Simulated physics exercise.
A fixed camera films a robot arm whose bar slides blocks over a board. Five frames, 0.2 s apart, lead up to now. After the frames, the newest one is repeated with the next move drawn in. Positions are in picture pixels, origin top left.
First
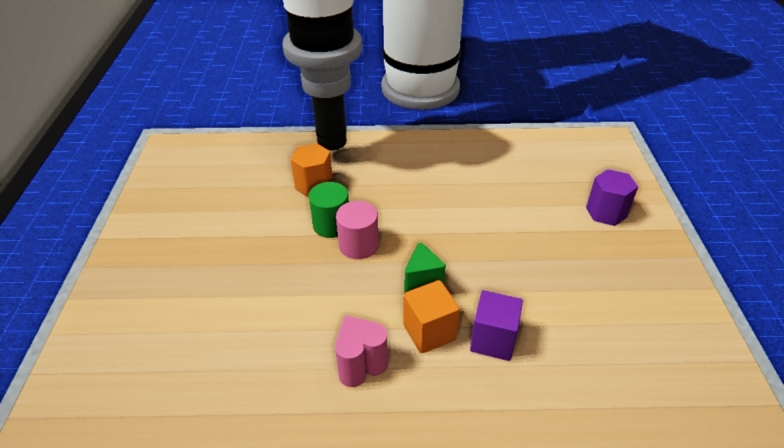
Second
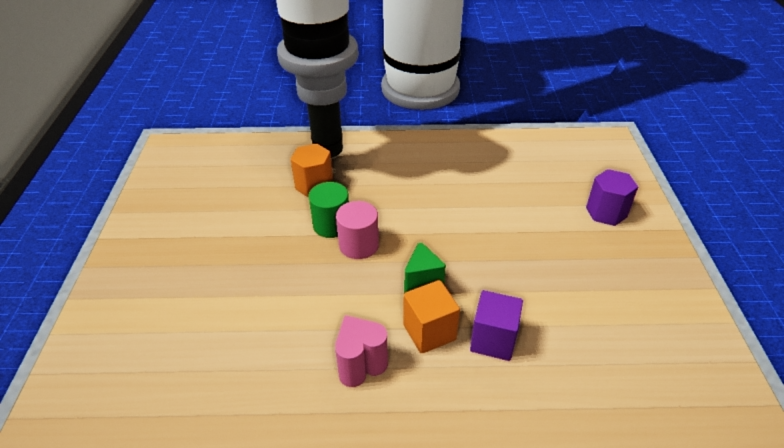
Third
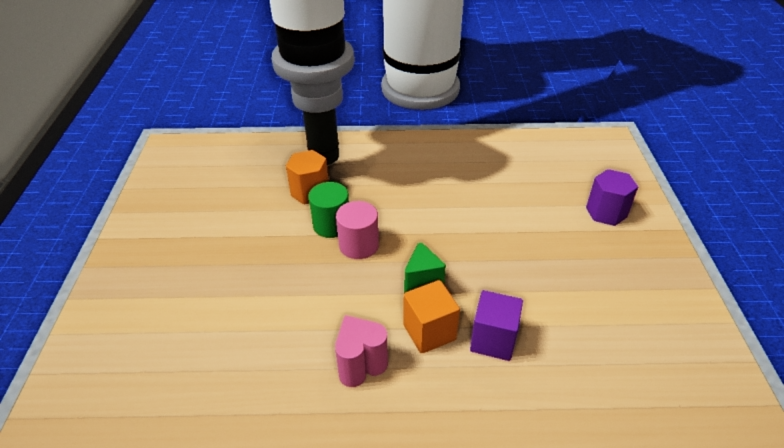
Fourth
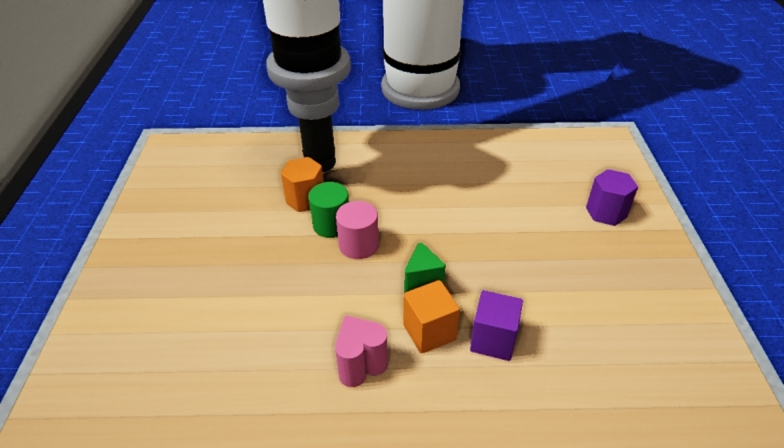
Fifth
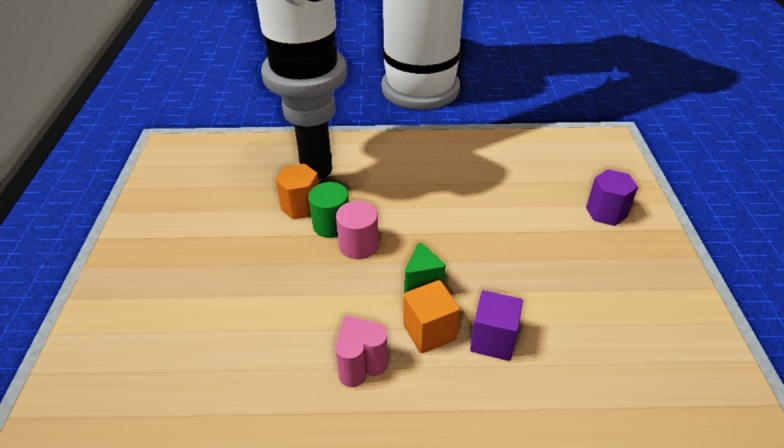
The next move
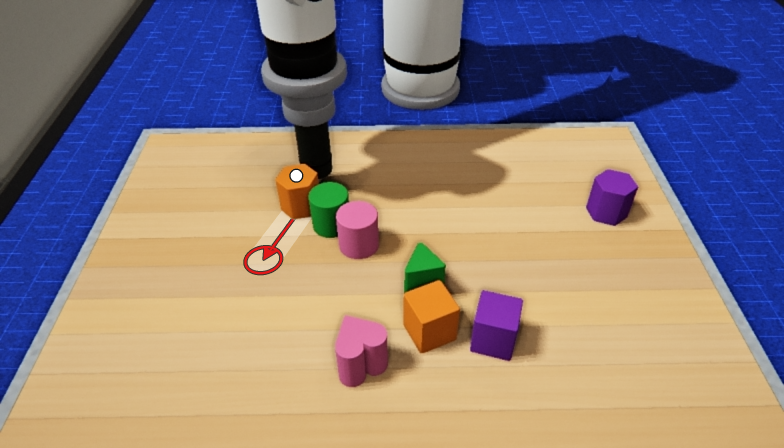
A robot arm above a wooden board of colored blocks moved slightly left and toward the viewer, its black tip nudging the orange hexagon a short way past the green cylinder while the other blocks stayed still.
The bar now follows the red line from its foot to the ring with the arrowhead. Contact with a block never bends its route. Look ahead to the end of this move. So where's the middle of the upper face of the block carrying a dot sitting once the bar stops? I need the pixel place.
Expect it around (240, 258).
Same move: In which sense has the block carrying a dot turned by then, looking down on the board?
Verdict: Counterclockwise.
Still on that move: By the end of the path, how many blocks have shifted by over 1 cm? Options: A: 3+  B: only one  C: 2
My answer is option B.
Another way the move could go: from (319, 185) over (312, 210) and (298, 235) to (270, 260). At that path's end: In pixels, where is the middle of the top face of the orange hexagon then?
Around pixel (222, 229).
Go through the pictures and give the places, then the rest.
The first frame shows bar's lower end (332, 143); orange hexagon (310, 155); green cylinder (328, 194).
The second frame shows bar (328, 150); blocks still.
The third frame shows bar (324, 157); orange hexagon (306, 161).
The fourth frame shows bar (321, 164); orange hexagon (301, 169).
The fifth frame shows bar (317, 171); orange hexagon (296, 176); green cylinder (328, 194).
Drawn move, from (319, 185) directly to (263, 260); the dot is on the orange hexagon.
The first path, step by step. One third of the way, bar (299, 193); orange hexagon (277, 200).
Two thirds of the way, bar (280, 219); orange hexagon (257, 229).
At the end, bar (260, 245); orange hexagon (240, 258), turned 20° anticlockwise; green cylinder still.
